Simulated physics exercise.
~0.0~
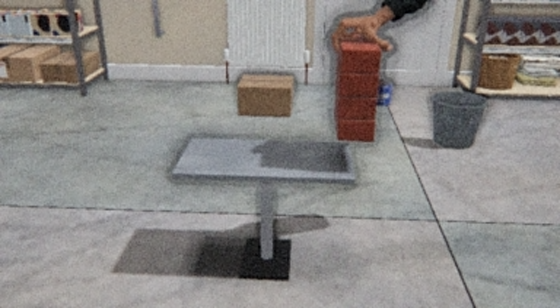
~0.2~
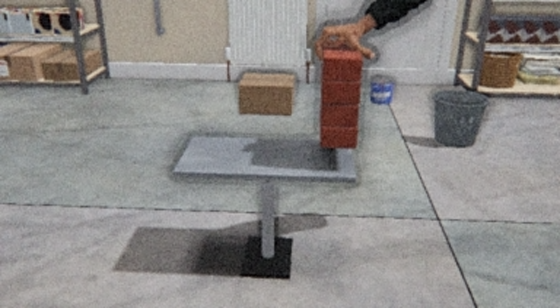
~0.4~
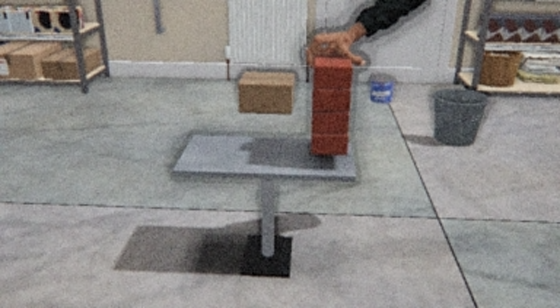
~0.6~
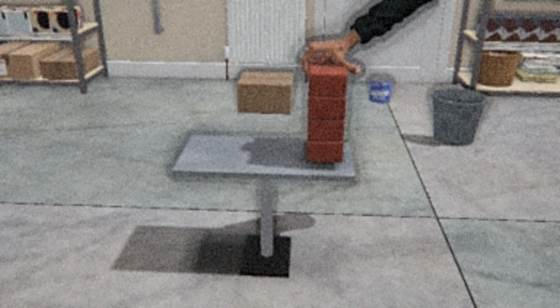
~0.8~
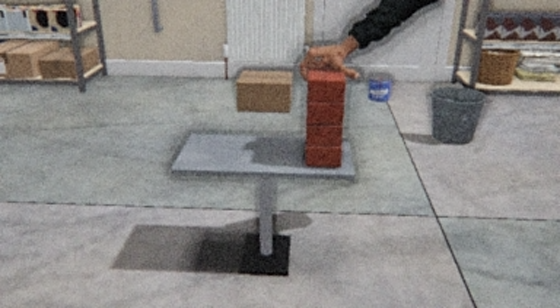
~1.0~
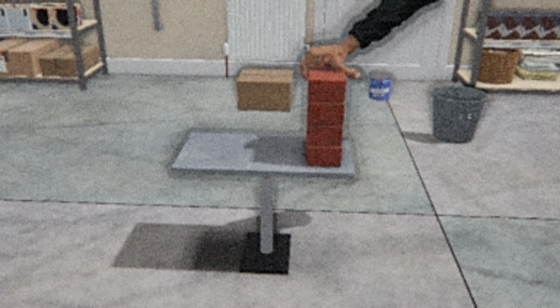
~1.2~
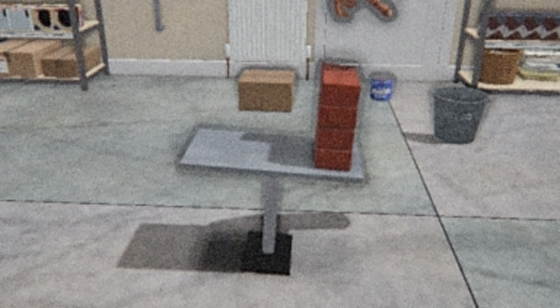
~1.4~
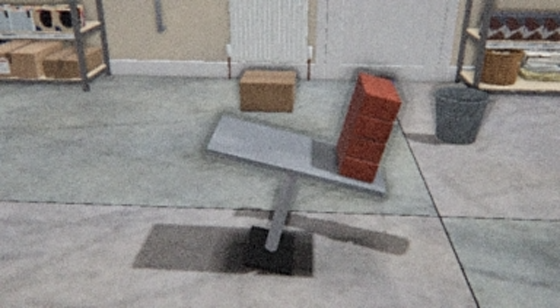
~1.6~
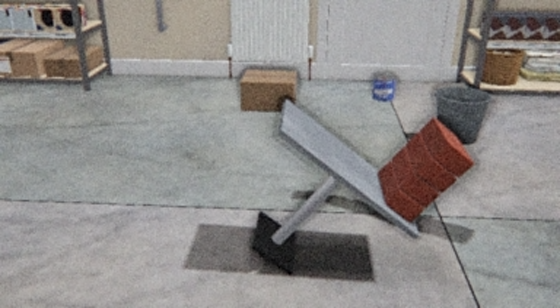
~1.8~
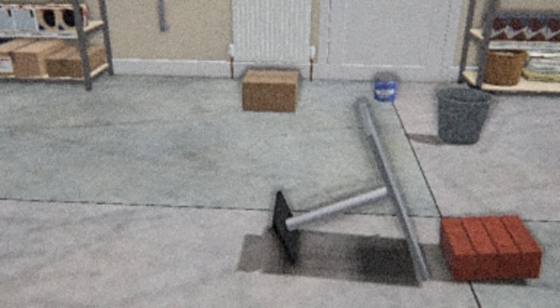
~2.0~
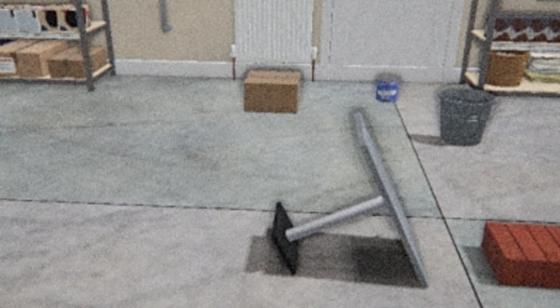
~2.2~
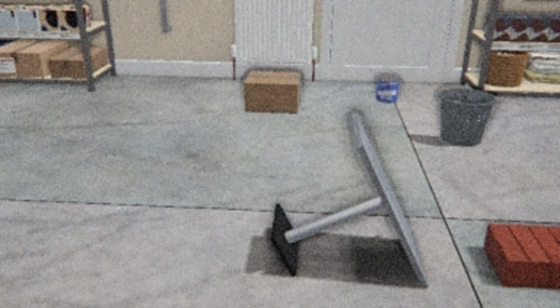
In a room with shelves along the back, a hand lowers a stack of red bricks onto the right side of a small grey stand and lets go; the stand tips over to the right, the bricks slide off onto the floor, and both end up lying there.
